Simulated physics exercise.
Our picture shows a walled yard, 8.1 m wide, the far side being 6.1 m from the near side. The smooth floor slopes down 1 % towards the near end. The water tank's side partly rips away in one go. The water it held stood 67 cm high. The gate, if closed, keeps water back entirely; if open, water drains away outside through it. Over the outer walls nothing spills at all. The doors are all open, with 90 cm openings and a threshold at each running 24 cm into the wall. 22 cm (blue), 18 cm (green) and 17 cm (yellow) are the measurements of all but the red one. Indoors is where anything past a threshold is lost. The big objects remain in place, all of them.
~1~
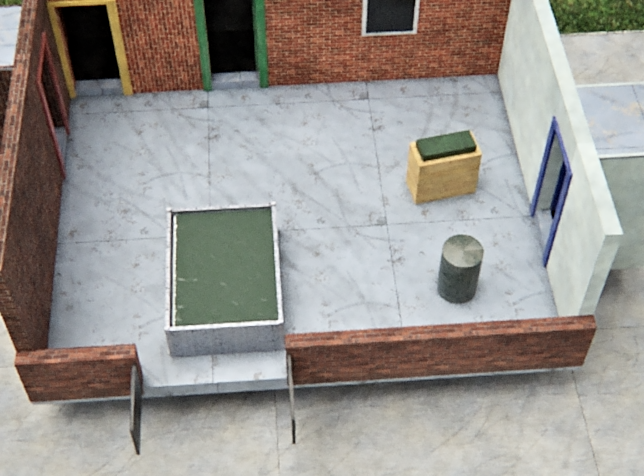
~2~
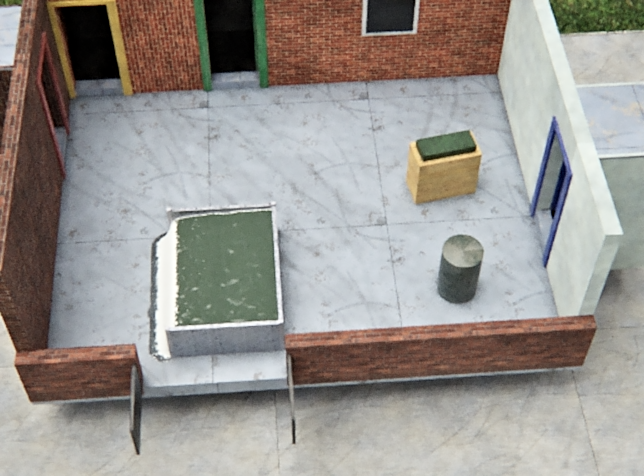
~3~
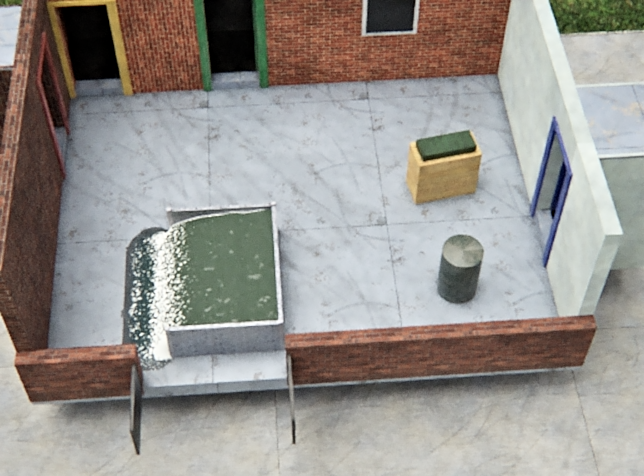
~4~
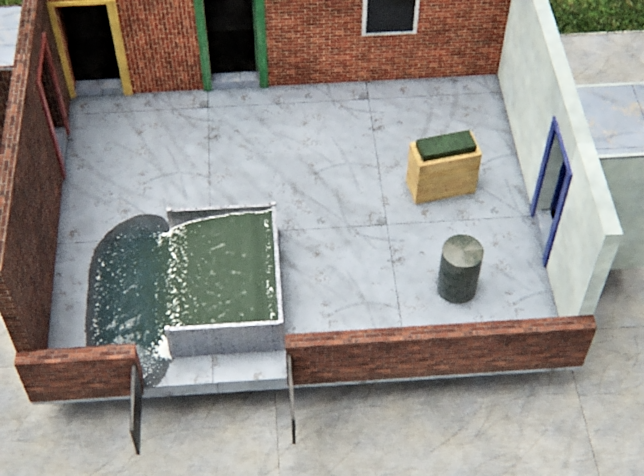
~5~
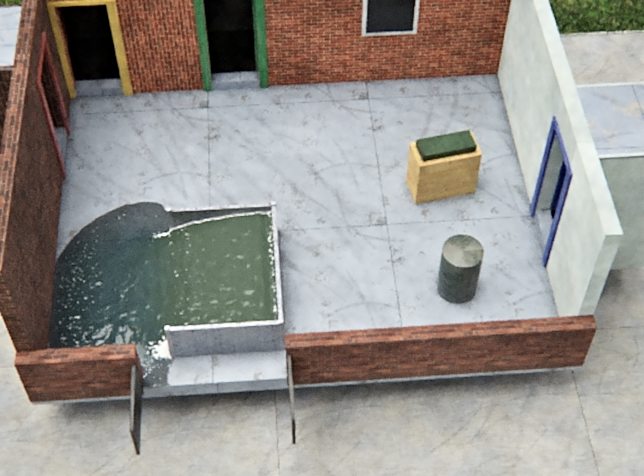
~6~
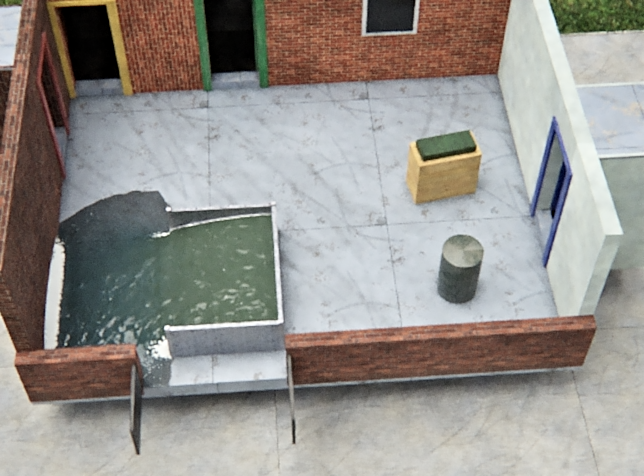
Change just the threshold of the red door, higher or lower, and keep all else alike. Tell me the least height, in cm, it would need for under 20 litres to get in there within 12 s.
You would need roughly 7.5 cm.
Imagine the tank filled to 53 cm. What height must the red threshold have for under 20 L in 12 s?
Around 5.5 cm high.
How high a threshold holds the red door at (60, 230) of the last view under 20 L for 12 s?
Roughly 23 cm.
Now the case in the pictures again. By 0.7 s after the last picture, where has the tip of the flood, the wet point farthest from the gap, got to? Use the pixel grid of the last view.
Near pixel (66, 160).
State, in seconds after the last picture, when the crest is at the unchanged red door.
I'd say near 5.5 seconds.
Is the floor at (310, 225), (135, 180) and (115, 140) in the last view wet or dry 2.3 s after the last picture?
1: Unwetted; 2: Awash; 3: Awash.
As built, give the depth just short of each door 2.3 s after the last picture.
Door by door in centimetres - red 10, blue 0, green 0, yellow 25.
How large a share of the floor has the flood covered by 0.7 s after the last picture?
Some 15 in a hundred.
Then, 0.7 s after the last picture water covers 15 % of the floor, deepest (53 cm) near (46, 380); it has not reached the red door.
Then, 2.3 s after the last picture water covers 30 % of the floor, deepest (26 cm) near (46, 380); 10 cm at the red door, 0 litres in over its 22 cm threshold.
Then, 11.3 s after the last picture water covers 90 % of the floor, deepest (9 cm) near (534, 348); 5 cm at the red door, 0 litres in over its 22 cm threshold.
At the red door as built, the water peaked near 11 cm, 5.7 s after the last picture.
Run again over the same 12 s with other heights there, 37 litres in over 6 cm, 10 litres over 8.5 cm. The limit of 20 litres is kept from about 7.5 cm up.
